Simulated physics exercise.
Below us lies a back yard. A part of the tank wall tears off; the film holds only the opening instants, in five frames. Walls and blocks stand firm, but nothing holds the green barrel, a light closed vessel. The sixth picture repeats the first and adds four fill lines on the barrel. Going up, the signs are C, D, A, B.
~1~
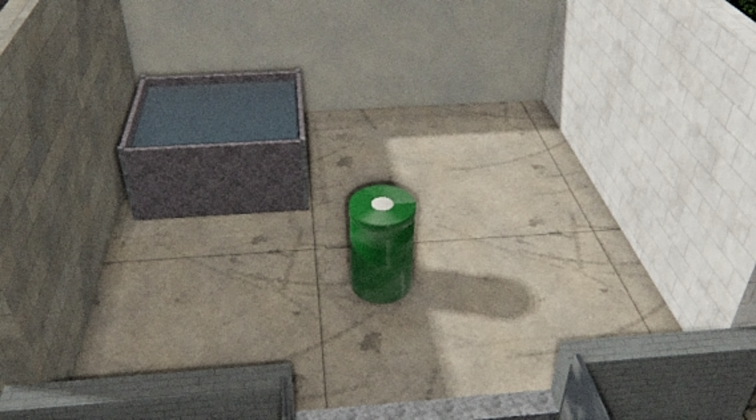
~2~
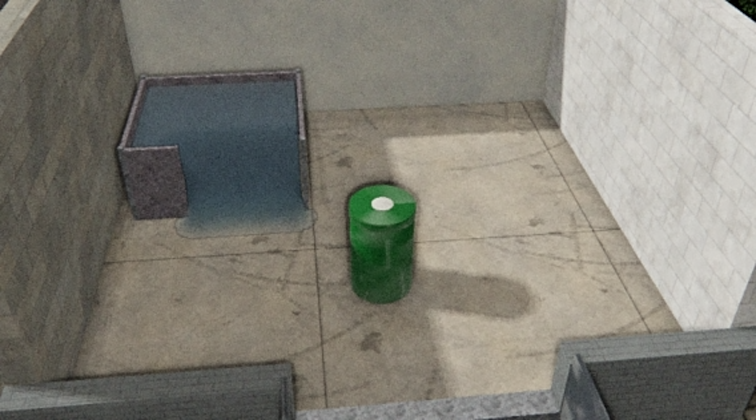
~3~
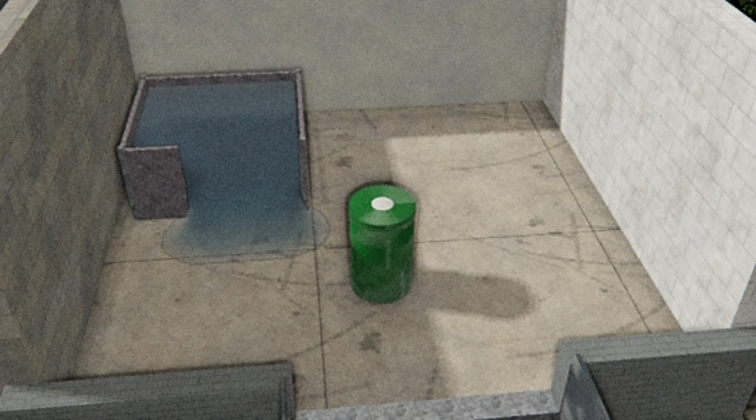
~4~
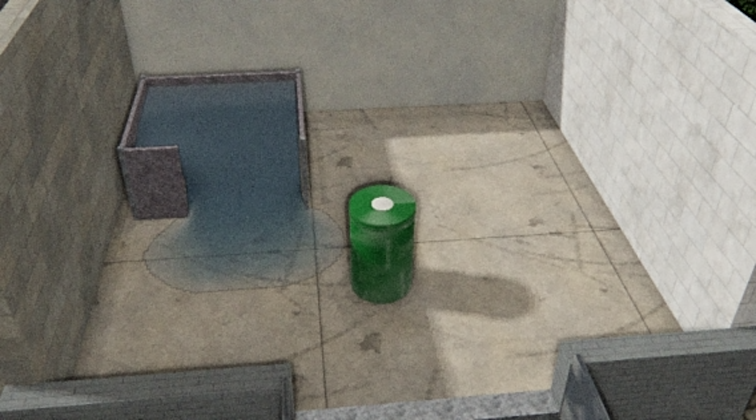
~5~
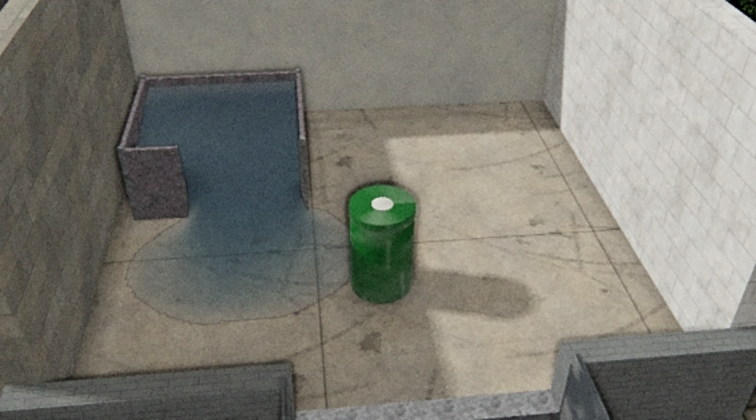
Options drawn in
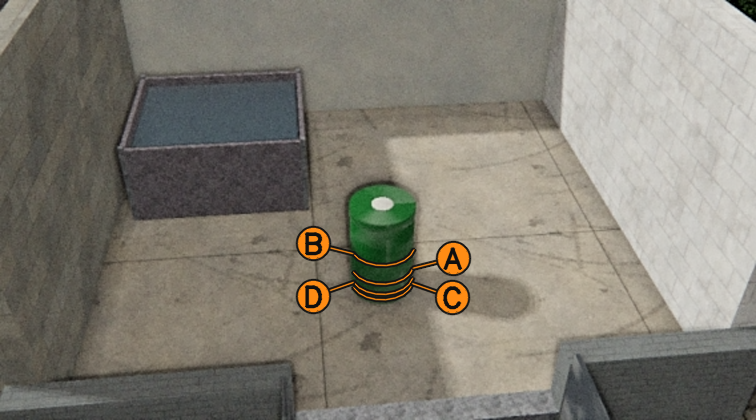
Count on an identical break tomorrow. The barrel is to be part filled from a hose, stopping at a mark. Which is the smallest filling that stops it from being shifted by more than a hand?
Choose B.
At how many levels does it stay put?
One of the four.
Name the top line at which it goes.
That is line A.
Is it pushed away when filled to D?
Yes, that goes wrong.
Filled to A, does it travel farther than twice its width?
No, it does not.
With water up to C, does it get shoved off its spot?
Yes, that goes wrong.
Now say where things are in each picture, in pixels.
In the first picture, lid of the green barrel at (382, 204); tank full, its middle at (218, 113); open gate at (428, 356).
In the second picture, 2 % of the ground under water, its edge towards the barrel at (295, 225).
In the third picture, 5 % of the ground under water, its edge towards the barrel at (320, 236).
In the fourth picture, 8 % of the ground under water, its edge towards the barrel at (328, 254).
In the fifth picture, lid of the green barrel at (382, 204); 12 % of the ground under water, its edge towards the barrel at (348, 266).
In orange, A at (385, 284); B at (386, 265); C at (385, 299); D at (385, 294); from the bottom up C, D, A, B.
Choosing A, it is pushed about half its own width away.
Choosing B, it does not move.
Choosing C, it is pushed about 4 times its own width away.
Choosing D, it is pushed about twice its own width away.
